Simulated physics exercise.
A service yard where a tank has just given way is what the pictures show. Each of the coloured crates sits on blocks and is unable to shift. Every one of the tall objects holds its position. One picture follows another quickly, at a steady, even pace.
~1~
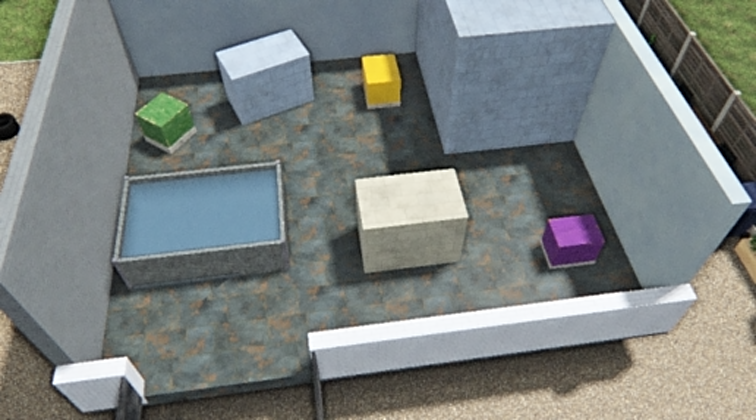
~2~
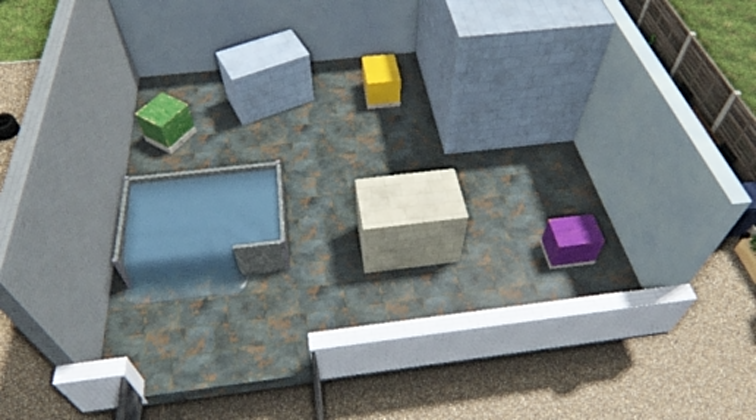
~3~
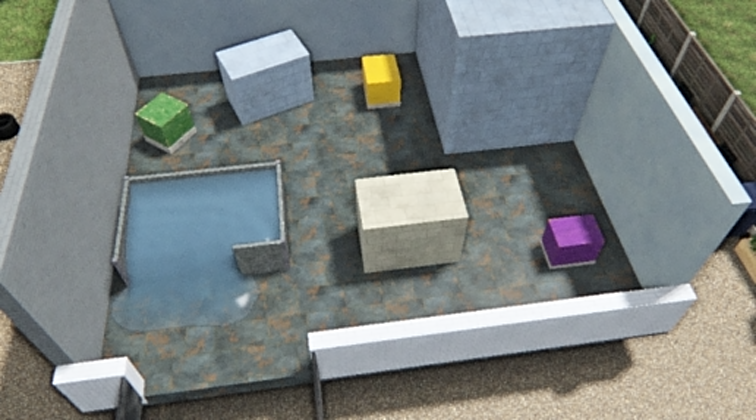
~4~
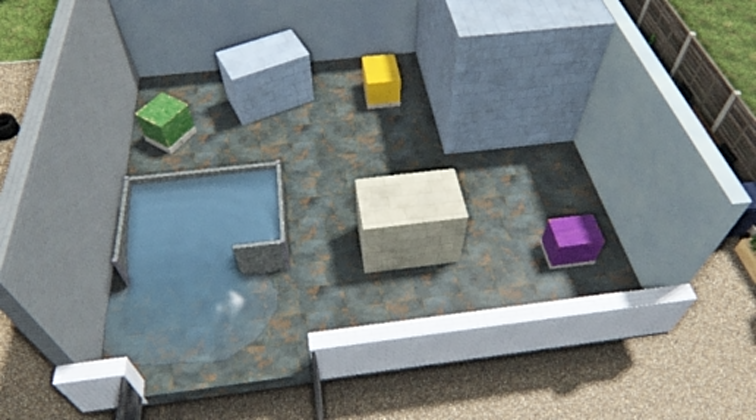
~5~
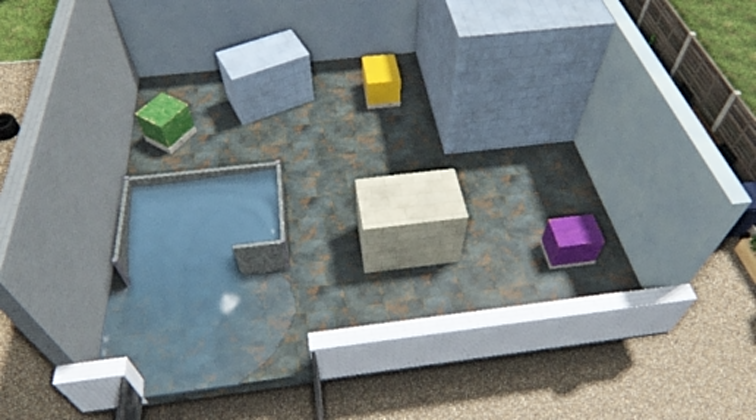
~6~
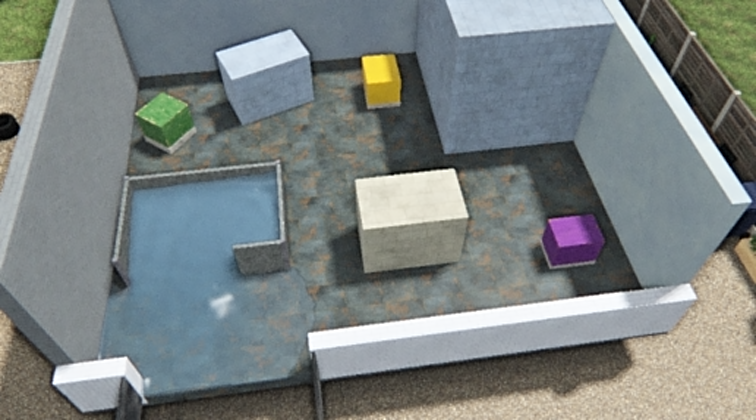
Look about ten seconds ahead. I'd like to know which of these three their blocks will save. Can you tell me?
The yellow crate is missed by the water; the purple crate is missed by the water; the green crate is missed by the water.
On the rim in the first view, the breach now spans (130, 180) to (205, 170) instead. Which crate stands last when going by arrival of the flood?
My pick is the crate marked purple.
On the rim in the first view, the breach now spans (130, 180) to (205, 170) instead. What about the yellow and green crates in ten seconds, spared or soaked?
Yellow crate is reached; green crate is reached.
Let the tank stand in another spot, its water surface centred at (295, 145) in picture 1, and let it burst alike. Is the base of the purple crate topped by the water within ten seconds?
Purple crate: Overtopped.
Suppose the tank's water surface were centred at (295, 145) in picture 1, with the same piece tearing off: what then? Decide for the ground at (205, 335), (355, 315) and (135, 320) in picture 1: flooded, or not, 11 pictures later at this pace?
Taking the three spots in order: Swamped, swamped, swamped.
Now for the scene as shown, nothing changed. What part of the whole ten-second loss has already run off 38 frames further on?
Result, approximate: 85 per cent.
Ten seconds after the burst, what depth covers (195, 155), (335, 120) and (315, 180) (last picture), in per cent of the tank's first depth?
First spot 2 %, second 0 %, third 2 %.
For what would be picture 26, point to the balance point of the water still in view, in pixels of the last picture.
Somewhere near (191, 278).
A moment on, water covers 10 % of the floor; the yellow crate not reached, the purple crate not reached, the green crate not reached.
Next, water covers 10 % of the floor; the yellow crate not reached, the purple crate not reached, the green crate not reached.
Then, water covers 15 % of the floor; the yellow crate not reached, the purple crate not reached, the green crate water round its plinth.
Later, water covers 30 % of the floor; the yellow crate not reached, the purple crate not reached, the green crate water round its plinth.
In the end, water covers 40 % of the floor; the yellow crate stayed above the water, the purple crate stayed above the water, the green crate stayed above the water.
